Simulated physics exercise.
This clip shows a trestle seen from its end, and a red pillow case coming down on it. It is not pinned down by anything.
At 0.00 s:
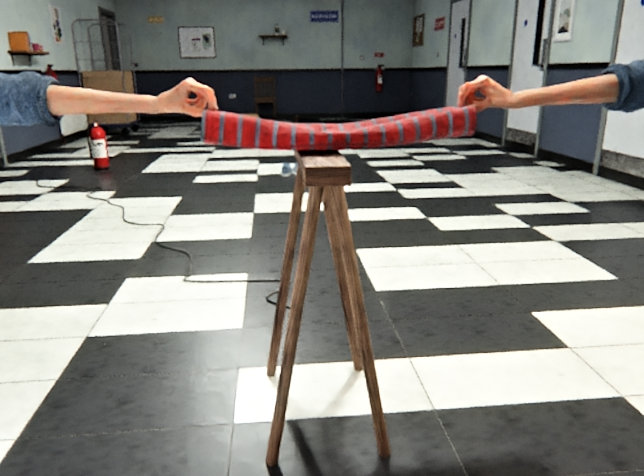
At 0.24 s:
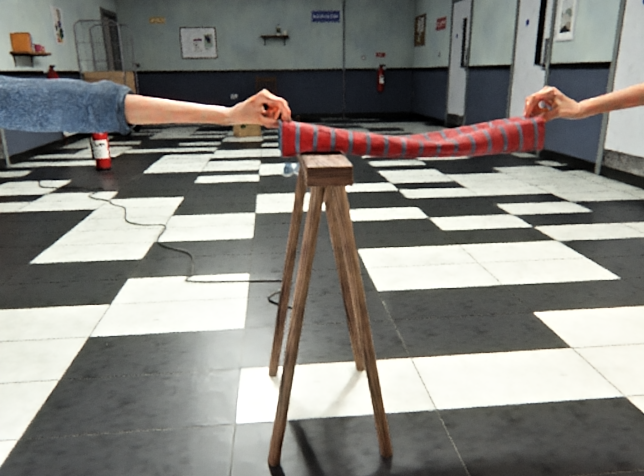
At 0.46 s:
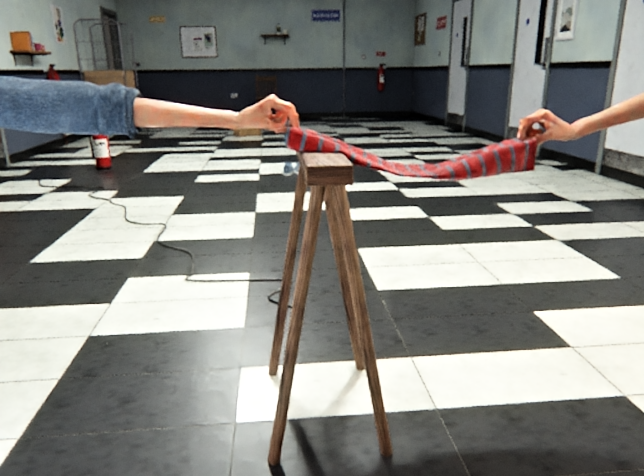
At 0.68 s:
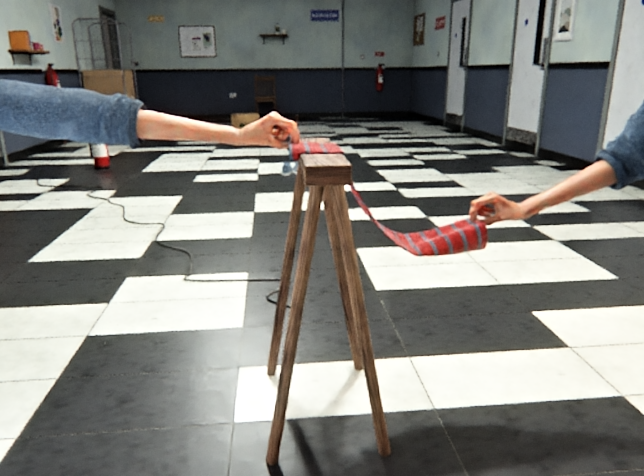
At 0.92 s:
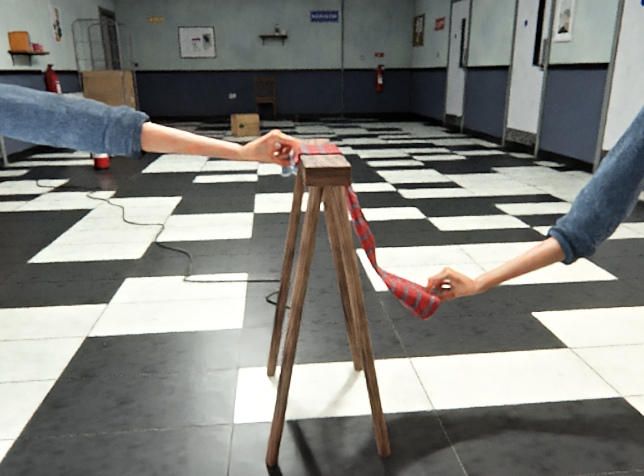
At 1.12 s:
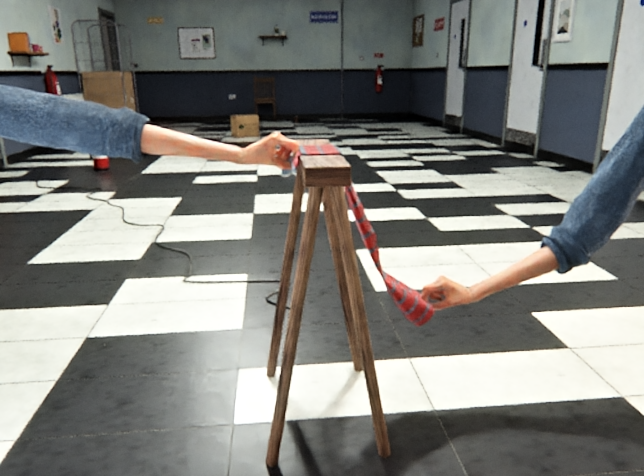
Two hands in blue denim sleeves, one at each side, hold the ends of a red cloth with grey stripes above a tall wooden trestle, seen from its end. Around it stretches a room with a black-and-white checked floor, red extinguishers and pale doors at right. The hands shift the cloth rightward and lay its left end on top, then the right hand lowers the longer end beside the legs, while the camera stays still.
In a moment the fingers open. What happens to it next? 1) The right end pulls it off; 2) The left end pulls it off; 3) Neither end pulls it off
The right end pulls it off.
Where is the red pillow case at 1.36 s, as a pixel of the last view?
Its middle lands around pixel (364, 258).
Around 1.36 s, pillow case sliding right.
Around 1.58 s, pillow case clear of the top and falling near (365, 376).
Around 1.80 s, pillow case in a heap on the floor near (369, 405).
Finally, pillow case in a heap on the floor near (368, 405). The red pillow case is pulled rightwards.
